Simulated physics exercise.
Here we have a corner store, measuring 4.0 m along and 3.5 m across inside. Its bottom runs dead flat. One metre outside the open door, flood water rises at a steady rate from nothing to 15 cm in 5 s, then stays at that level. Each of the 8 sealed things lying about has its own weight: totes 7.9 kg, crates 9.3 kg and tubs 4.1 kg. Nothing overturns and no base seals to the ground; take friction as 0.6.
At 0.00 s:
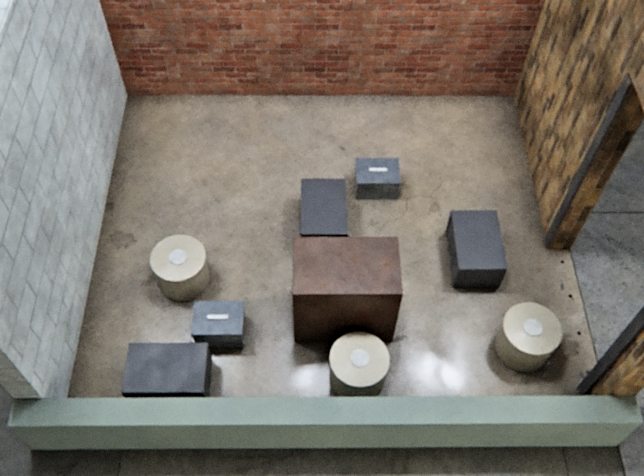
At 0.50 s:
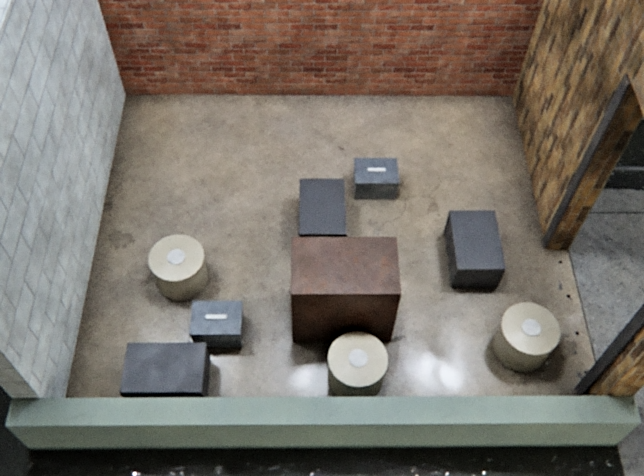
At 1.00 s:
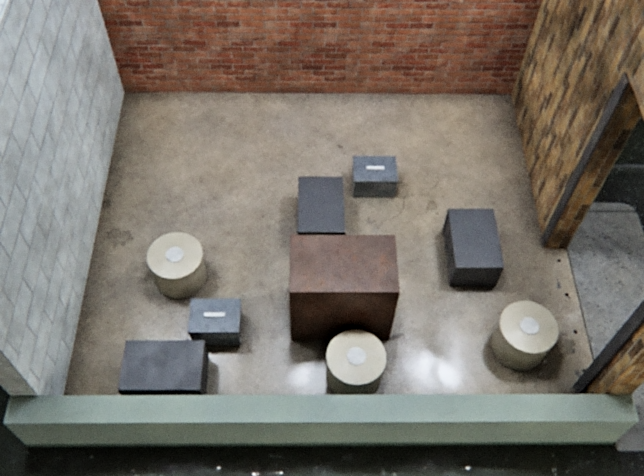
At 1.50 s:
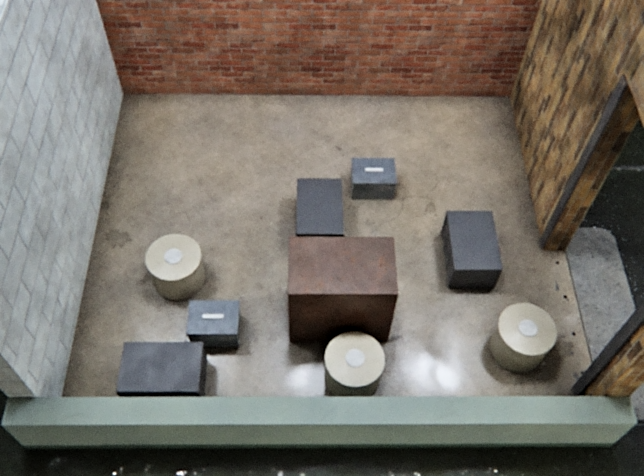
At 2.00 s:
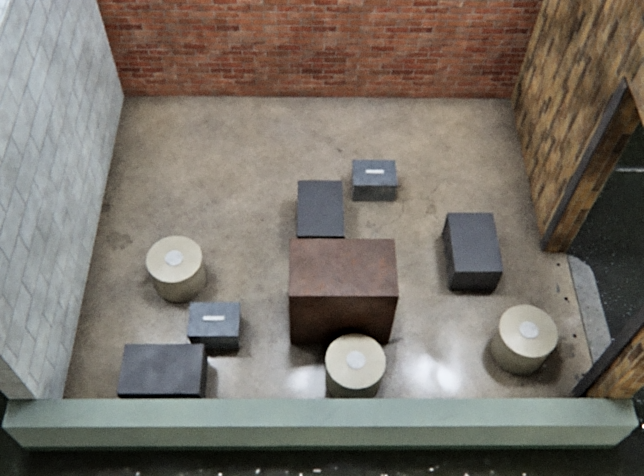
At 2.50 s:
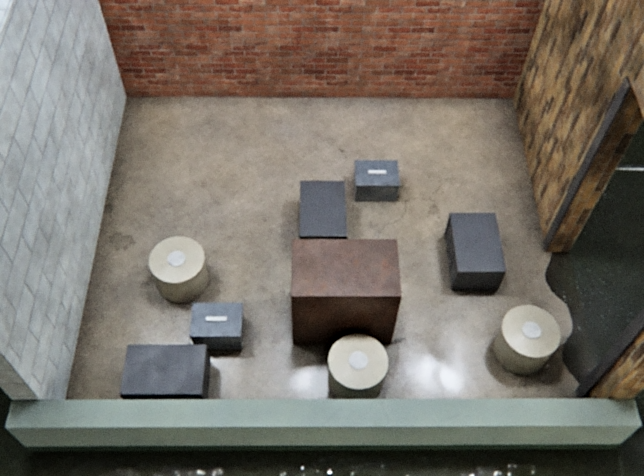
Dark water spread over the pale ground outside the room, first along the front and then up the right side, just reaching in through the doorway, while the boxes and round tubs inside stayed put.
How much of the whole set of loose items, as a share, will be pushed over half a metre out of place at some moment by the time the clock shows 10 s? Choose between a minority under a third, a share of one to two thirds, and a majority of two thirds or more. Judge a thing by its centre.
A majority of two thirds or more.
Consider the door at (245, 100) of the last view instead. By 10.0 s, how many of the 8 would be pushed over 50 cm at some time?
4.
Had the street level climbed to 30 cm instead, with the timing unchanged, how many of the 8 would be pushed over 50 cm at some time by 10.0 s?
That would make 8 of them.
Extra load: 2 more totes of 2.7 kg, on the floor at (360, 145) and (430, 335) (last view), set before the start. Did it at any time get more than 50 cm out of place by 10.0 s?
So the first ends up within that distance while the second ends up beyond that distance.
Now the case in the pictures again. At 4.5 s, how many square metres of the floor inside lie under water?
Somewhere around 2.5 m2, roughly.
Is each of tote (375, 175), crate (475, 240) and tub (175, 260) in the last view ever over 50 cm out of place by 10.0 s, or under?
Taking them in turn, the first is within the limit, the second beyond the limit and the third beyond the limit.
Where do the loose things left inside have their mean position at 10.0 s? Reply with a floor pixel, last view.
The average lands around (214, 264).
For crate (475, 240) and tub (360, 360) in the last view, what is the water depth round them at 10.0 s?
First about 4 cm, second about 8 cm.
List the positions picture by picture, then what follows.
In the first picture, a tote at (378, 170) rests on the ground; a crate at (479, 239), on the bottom; 0.0 m2 under water; 0 of 8 have shifted.
In the second picture, a tote at (376, 170), on the bottom; a crate at (477, 239), on the bottom; water covers 0.0 m2; 0 of 8 have shifted.
In the third picture, a tote at (375, 169), on the bottom; a crate at (475, 237) rests on the ground; 0.0 m2 under water; 0 of 8 have shifted.
In the fourth picture, a tote at (374, 170), on the bottom; a crate at (474, 239), on the bottom; 0.0 m2 under water; 0 of 8 have shifted.
In the fifth picture, a tote at (375, 172), on the bottom; a crate at (475, 241), on the bottom; water covers 0.0 m2; 0 of 8 have shifted.
In the sixth picture, a tote at (377, 173), on the bottom; a crate at (477, 241), on the bottom; water covers 0.0 m2; 0 of 8 have shifted.
After 3.5 s 0 of 8 are over 50 cm from their spots; 0 afloat.
After 4.5 s 0 of 8 are over 50 cm from their spots; 0 afloat.
After 7.0 s 3 of 8 are over 50 cm from their spots; 3 afloat.
After 10.0 s 6 of 8 are over 50 cm from their spots, and 6 have been at some point; 4 afloat.
